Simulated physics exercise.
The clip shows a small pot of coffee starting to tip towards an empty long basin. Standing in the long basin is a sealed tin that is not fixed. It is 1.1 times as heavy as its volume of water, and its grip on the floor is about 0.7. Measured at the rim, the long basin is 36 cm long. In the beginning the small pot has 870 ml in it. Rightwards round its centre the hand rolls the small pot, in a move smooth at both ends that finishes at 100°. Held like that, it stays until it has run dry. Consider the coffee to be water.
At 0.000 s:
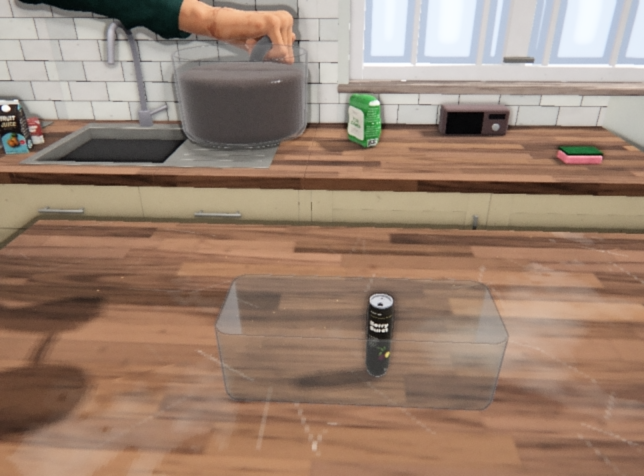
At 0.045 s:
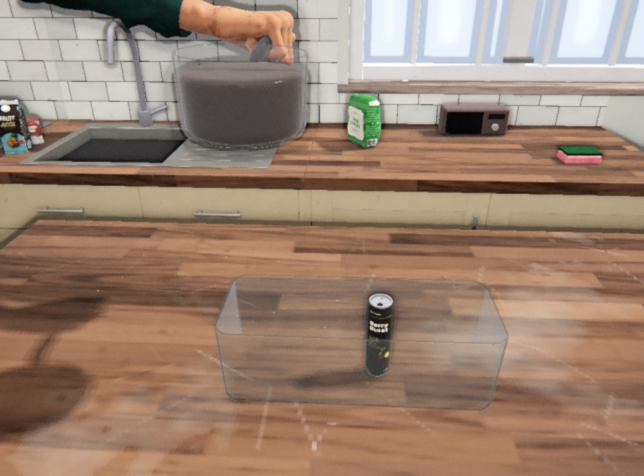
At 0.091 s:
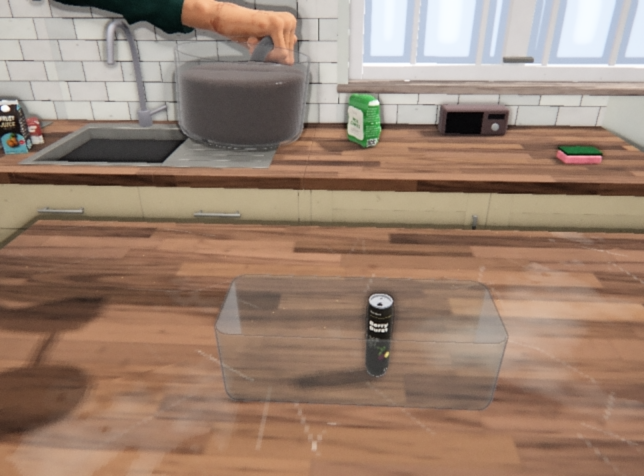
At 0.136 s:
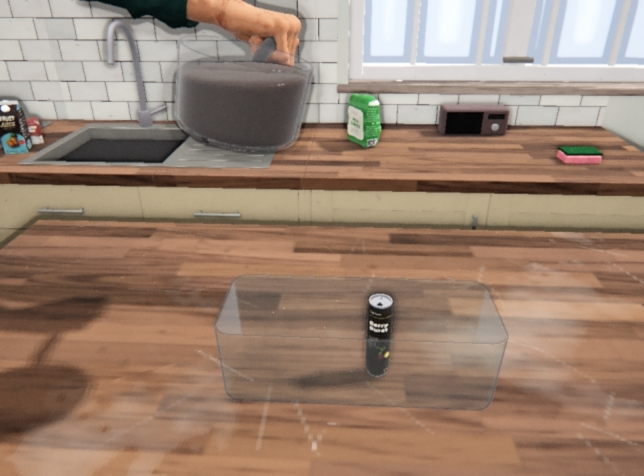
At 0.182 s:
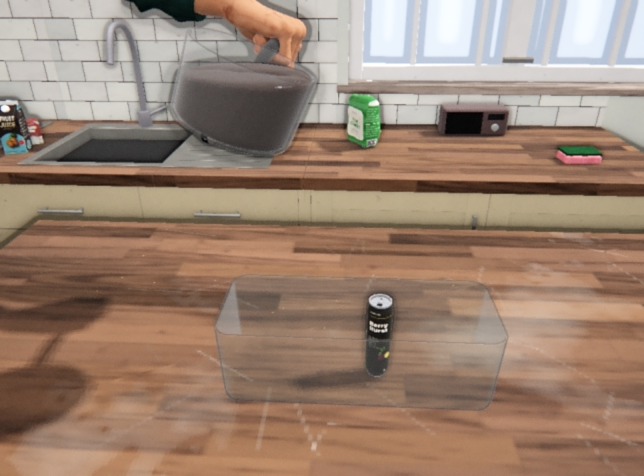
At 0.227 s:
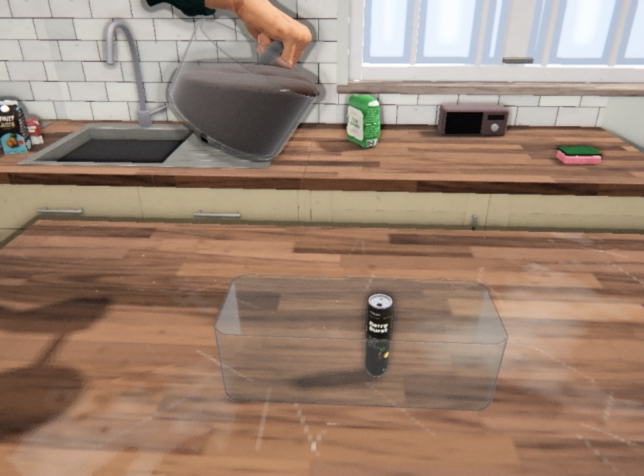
A hand reaching in from the top left holds a dark grey, glassy-edged pot above a wooden kitchen counter, seen from across a wooden worktop. A clear, long basin stands in the foreground with a dark can, while a sink, green-and-white carton, small grey appliance and pink-and-green sponge line the back. The hand gradually rolls the pot rightwards, while the camera stays still.
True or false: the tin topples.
True.
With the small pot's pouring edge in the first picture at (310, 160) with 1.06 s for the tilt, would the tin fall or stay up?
Then the tin remains standing.
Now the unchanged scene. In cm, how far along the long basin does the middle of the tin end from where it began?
Net tin displacement: Roughly 8.5 cm.
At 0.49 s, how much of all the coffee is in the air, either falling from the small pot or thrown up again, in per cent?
Around 58 in a hundred.
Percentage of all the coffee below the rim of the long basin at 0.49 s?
I reckon close to 3 percent of it.
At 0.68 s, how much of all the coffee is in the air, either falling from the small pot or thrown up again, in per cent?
In-air share: About 28 %.
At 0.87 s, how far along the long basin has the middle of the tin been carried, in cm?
The tin has gone some 2 cm.
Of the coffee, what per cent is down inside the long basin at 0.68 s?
I'd say roughly 60 in a hundred of it.
By 0.49 s the tilt is 93° and 40 per cent is still to pour; the tin stands where it began.
By 0.68 s the tilt is 100° and 11 per cent is still to pour; the tin stands where it began.
By 0.87 s the tilt is 100° and 2 per cent is still to pour; the tin leans 9°.
By 1.09 s the tilt is 100° and 0 per cent is still to pour; the tin leans 48°.
At rest the tin lies on its side.
